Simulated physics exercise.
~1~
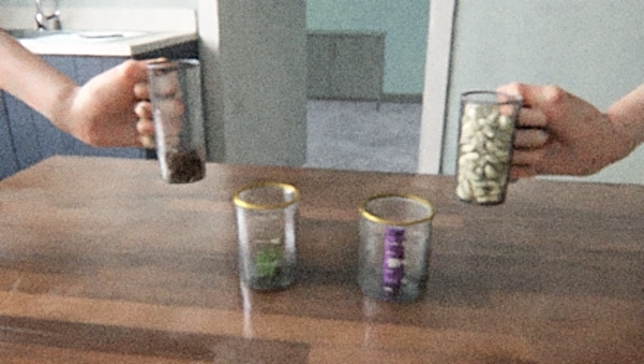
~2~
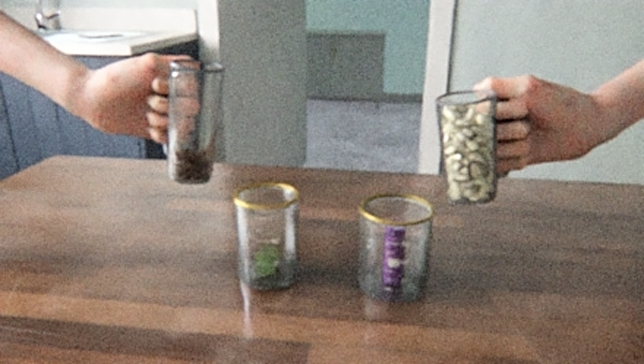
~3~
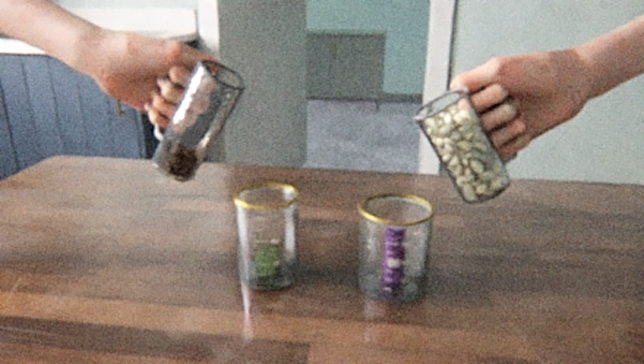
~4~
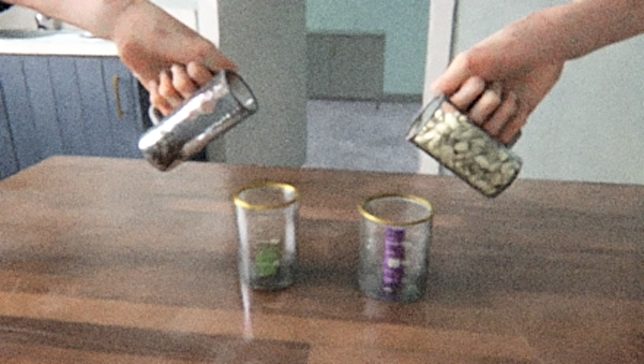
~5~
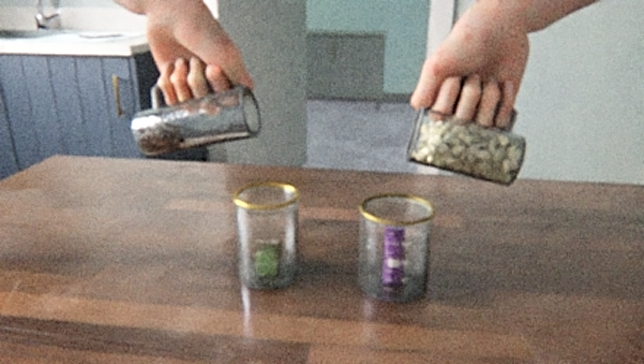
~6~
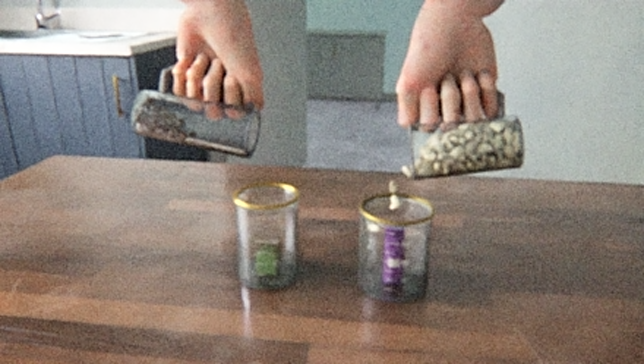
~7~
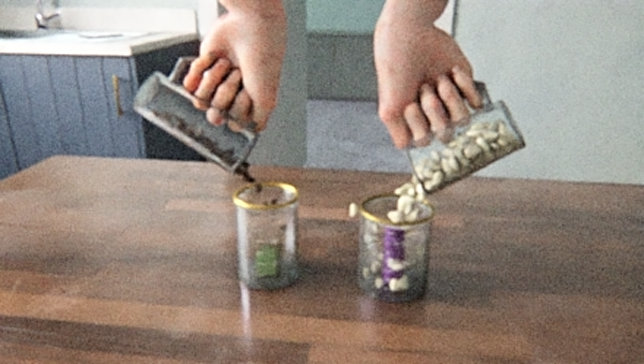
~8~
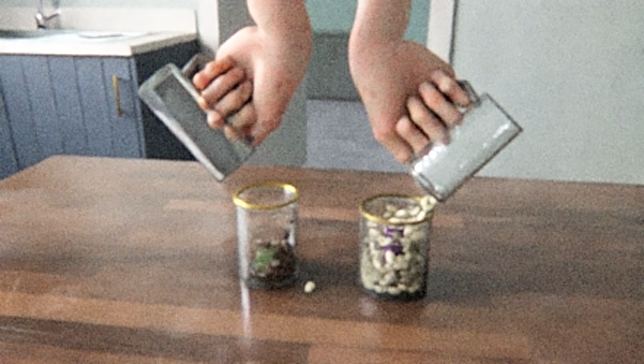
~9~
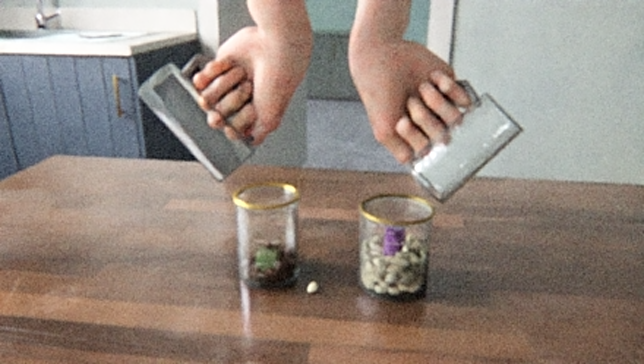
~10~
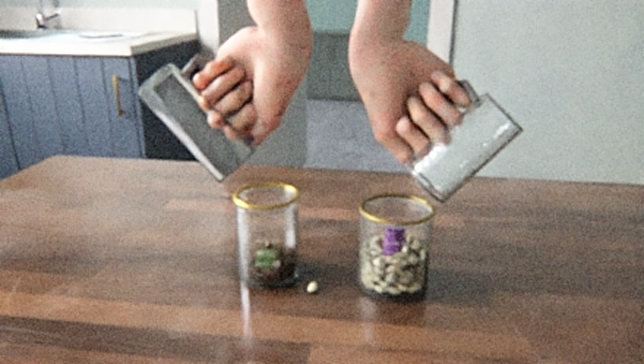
Two hands tipping cups of dark bits and pale nuts into glasses, leaving green and purple objects showing, one nut on the table.
